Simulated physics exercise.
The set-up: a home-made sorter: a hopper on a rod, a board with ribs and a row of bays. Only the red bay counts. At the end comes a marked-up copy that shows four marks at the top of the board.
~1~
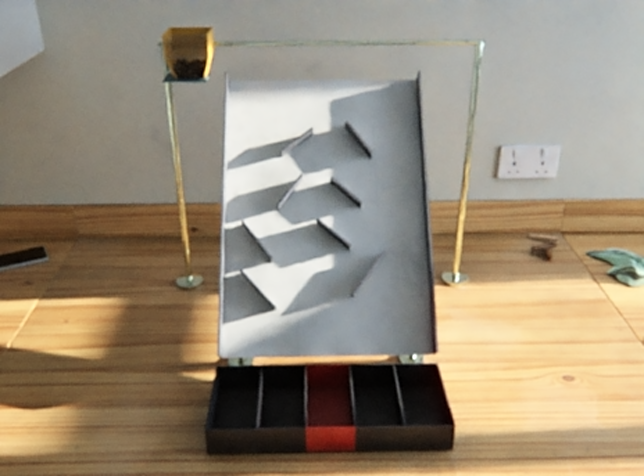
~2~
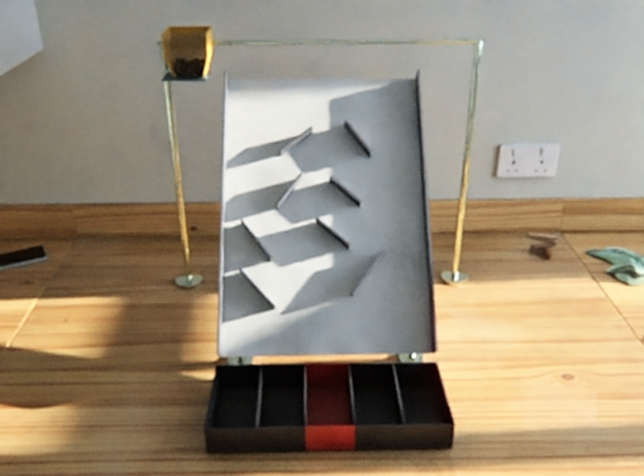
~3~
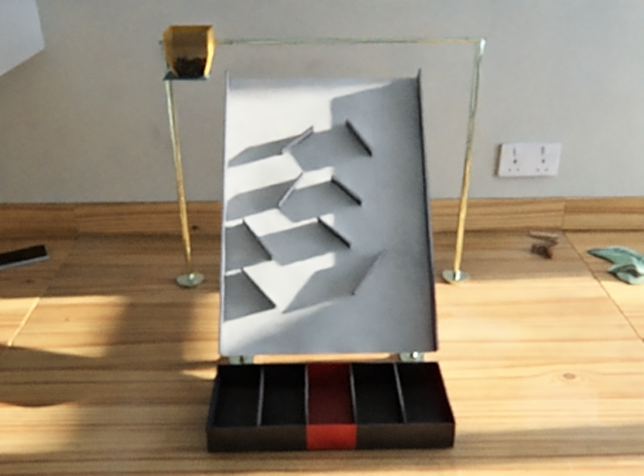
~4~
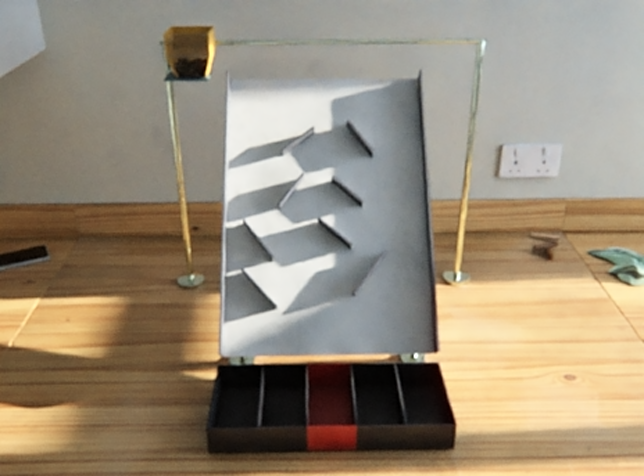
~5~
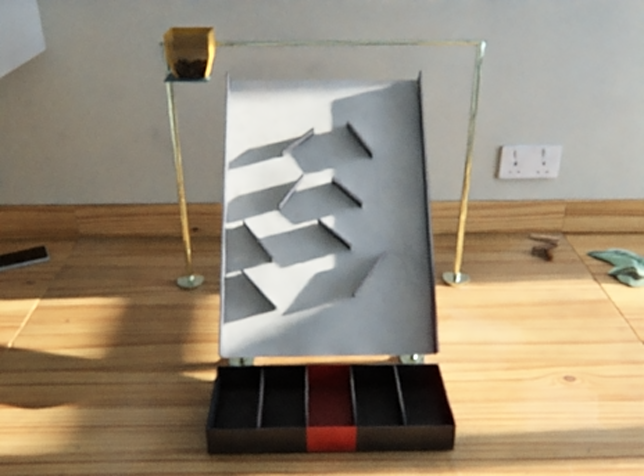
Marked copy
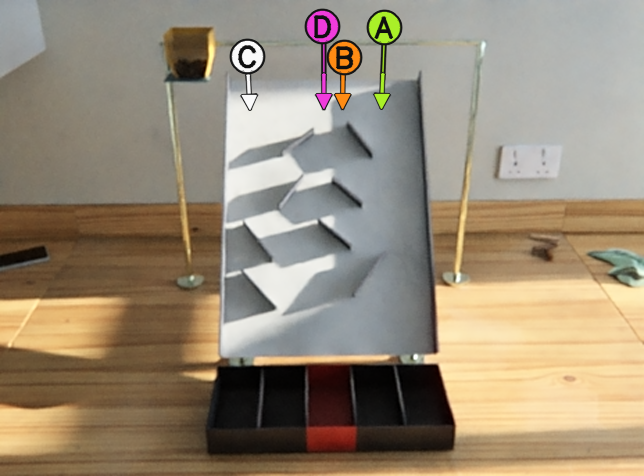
A tilted grey board with small ribs stood on a wooden surface behind a dark tray with a red middle bay, a yellow hopper of dark beans at upper left, and nothing noticeably moved.
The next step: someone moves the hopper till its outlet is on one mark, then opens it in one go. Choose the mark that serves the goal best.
Mark C does it best.
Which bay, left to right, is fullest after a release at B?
The fifth from the left.
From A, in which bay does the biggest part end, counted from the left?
The fifth.
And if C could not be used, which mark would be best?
Here it is mark D.
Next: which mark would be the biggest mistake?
That is mark A.
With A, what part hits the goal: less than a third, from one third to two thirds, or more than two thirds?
Mark A gives less than a third.
On the marked copy, mark A meets the board at (381, 103); mark B meets the board at (342, 103); mark C meets the board at (249, 104); mark D meets the board at (323, 103).
With A, a stray few in the red bay, nearly all in other bays.
With B, a small part in the red bay, most in other bays, a stray few outside the box.
With C, about half in the red bay, about half in other bays.
With D, about a third in the red bay, about half in other bays, a stray few held on the board.
